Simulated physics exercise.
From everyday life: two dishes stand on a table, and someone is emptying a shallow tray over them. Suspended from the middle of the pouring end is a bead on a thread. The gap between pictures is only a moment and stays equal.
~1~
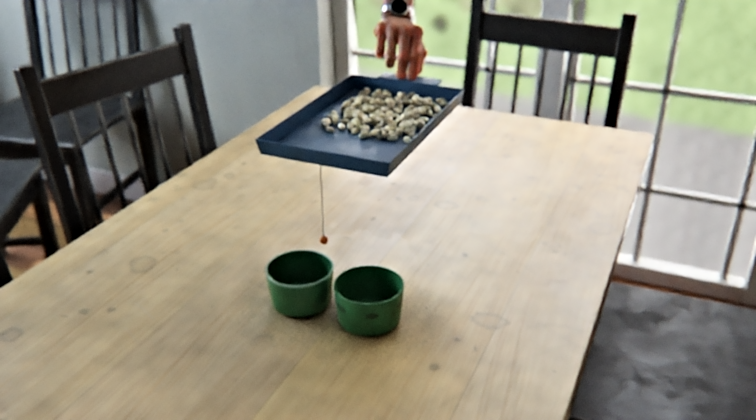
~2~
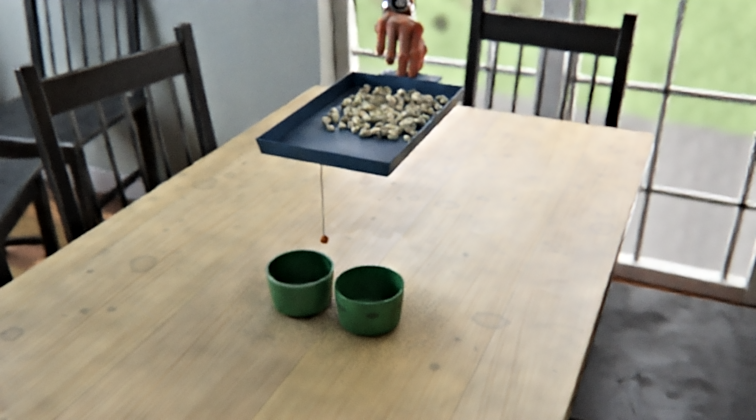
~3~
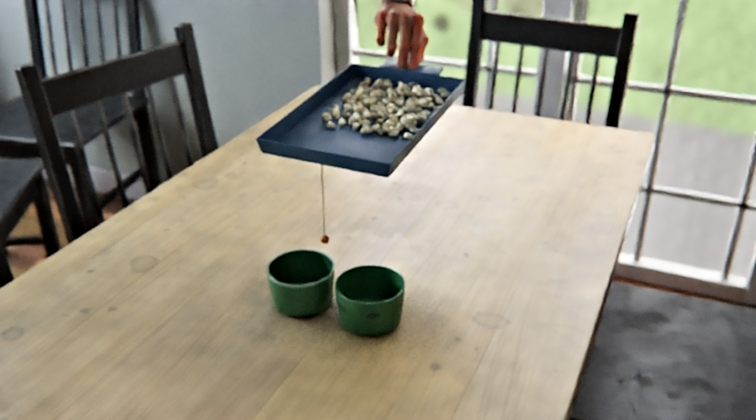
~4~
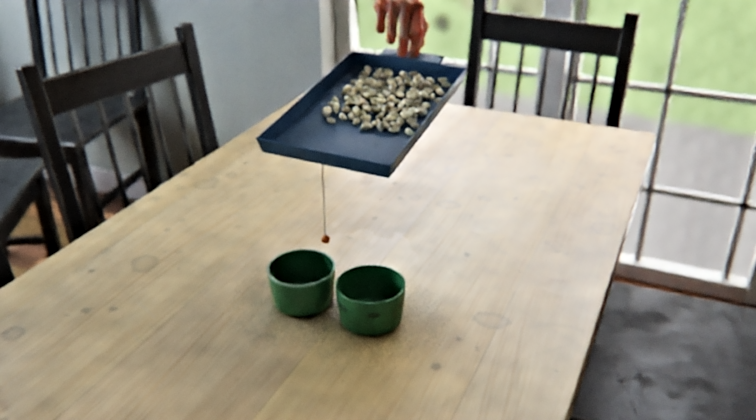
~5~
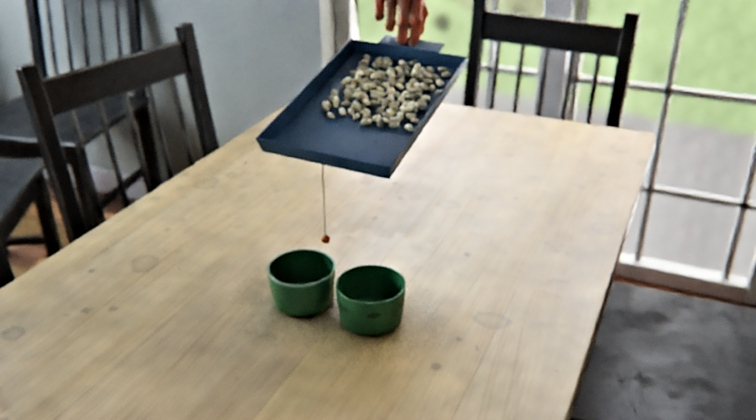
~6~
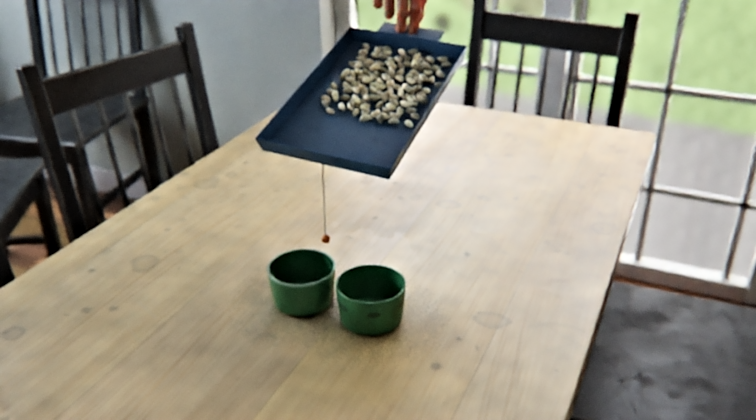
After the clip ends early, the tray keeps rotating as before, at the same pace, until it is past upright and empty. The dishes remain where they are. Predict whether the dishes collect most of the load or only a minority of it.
They collect most of it.
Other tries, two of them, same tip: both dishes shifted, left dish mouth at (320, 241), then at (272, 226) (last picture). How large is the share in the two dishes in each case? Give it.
I'd expect some 0 percent, and then some 0 percent.
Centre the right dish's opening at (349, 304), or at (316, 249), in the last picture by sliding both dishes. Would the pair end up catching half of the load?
Placing 1: A minority of it. Placing 2: A minority of it.
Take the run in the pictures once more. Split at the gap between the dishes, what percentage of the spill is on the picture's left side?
Estimate: Near 70 per cent.
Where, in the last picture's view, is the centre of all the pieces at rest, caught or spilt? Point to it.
Close to (347, 313).
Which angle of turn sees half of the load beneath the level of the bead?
Roughly 115 degrees of tilt.
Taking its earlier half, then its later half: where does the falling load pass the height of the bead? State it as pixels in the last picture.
Around (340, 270) at first; around (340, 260) after that.
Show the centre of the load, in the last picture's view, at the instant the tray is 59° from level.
I'd mark the middle close to (349, 136).
Soon after the last picture, tray tipped steeply; nearly all on the tray; a stray few in the air.
A little later, tray tipped right over; nearly all on the tray; a stray few in the right dish; a stray few in the left dish; a small part outside both.
Later still, tray tipped past a quarter turn; about half in the right dish; about a quarter in the left dish; about a third outside both.
At rest, tray tipped past a quarter turn; about half in the right dish; about a quarter in the left dish; about a third outside both.
